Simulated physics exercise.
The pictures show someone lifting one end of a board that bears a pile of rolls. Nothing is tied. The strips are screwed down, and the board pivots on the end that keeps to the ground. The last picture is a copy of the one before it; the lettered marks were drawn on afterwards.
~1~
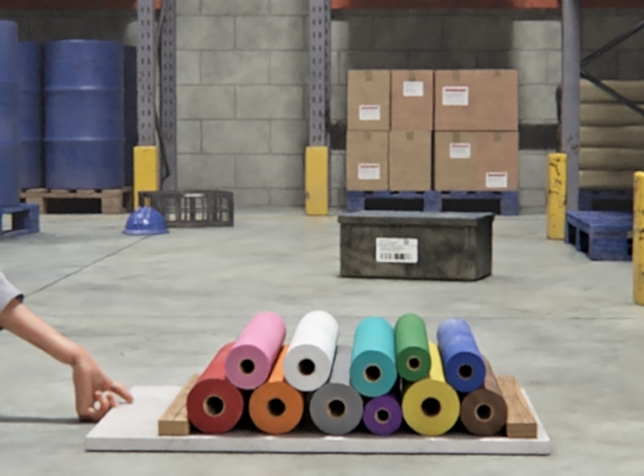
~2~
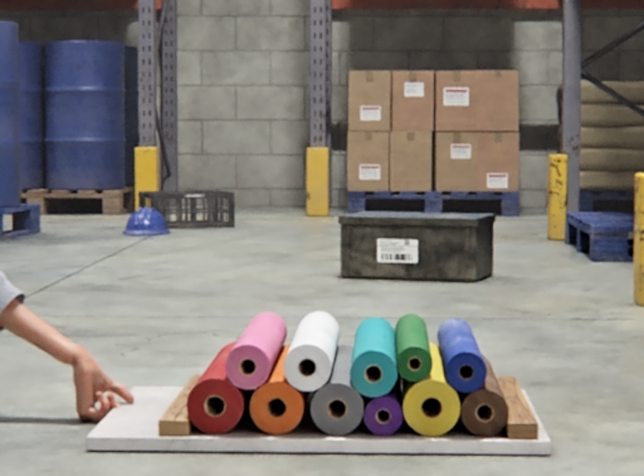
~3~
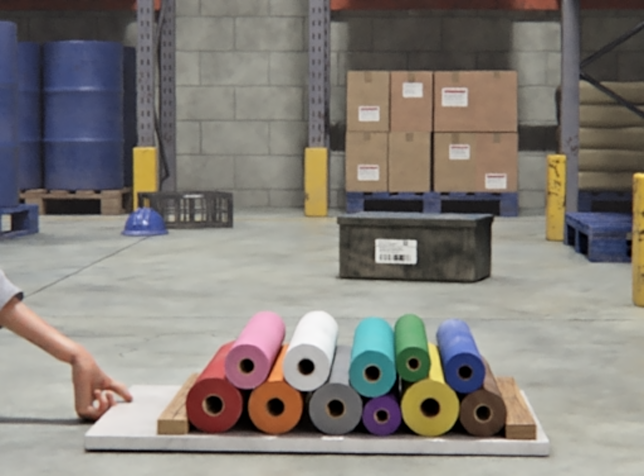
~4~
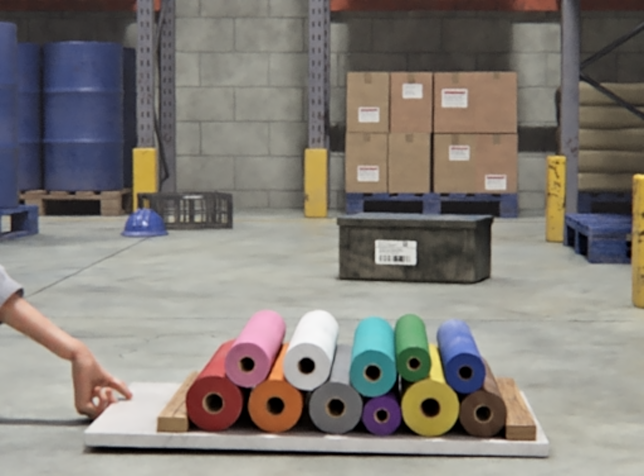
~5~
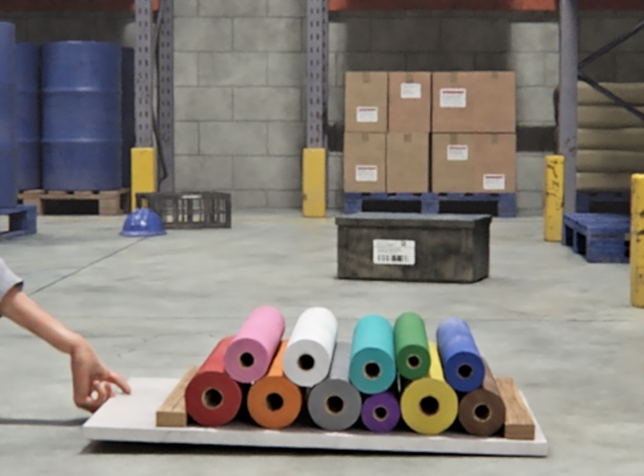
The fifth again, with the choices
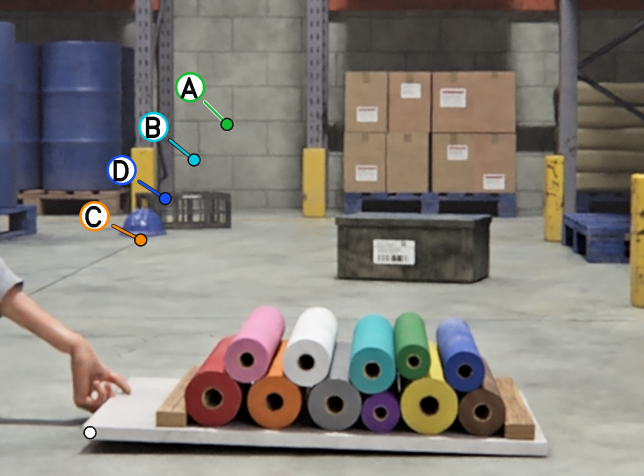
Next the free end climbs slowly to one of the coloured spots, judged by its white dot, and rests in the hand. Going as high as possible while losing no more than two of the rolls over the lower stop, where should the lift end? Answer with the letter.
At most to C.
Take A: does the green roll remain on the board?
The green roll: No.
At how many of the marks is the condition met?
One of them.
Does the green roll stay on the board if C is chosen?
No, with C.
On the marked copy, A at (227, 124); B at (194, 160); C at (141, 240); D at (165, 199); the white dot at (90, 433).
Taking C. A third of the way, board at 16°.
Two thirds of the way, board at 27°.
When it is over, board at 27°, two over the low batten (blue, green).
As for the rest, A seven over the low batten; B five over the low batten; D five over the low batten.
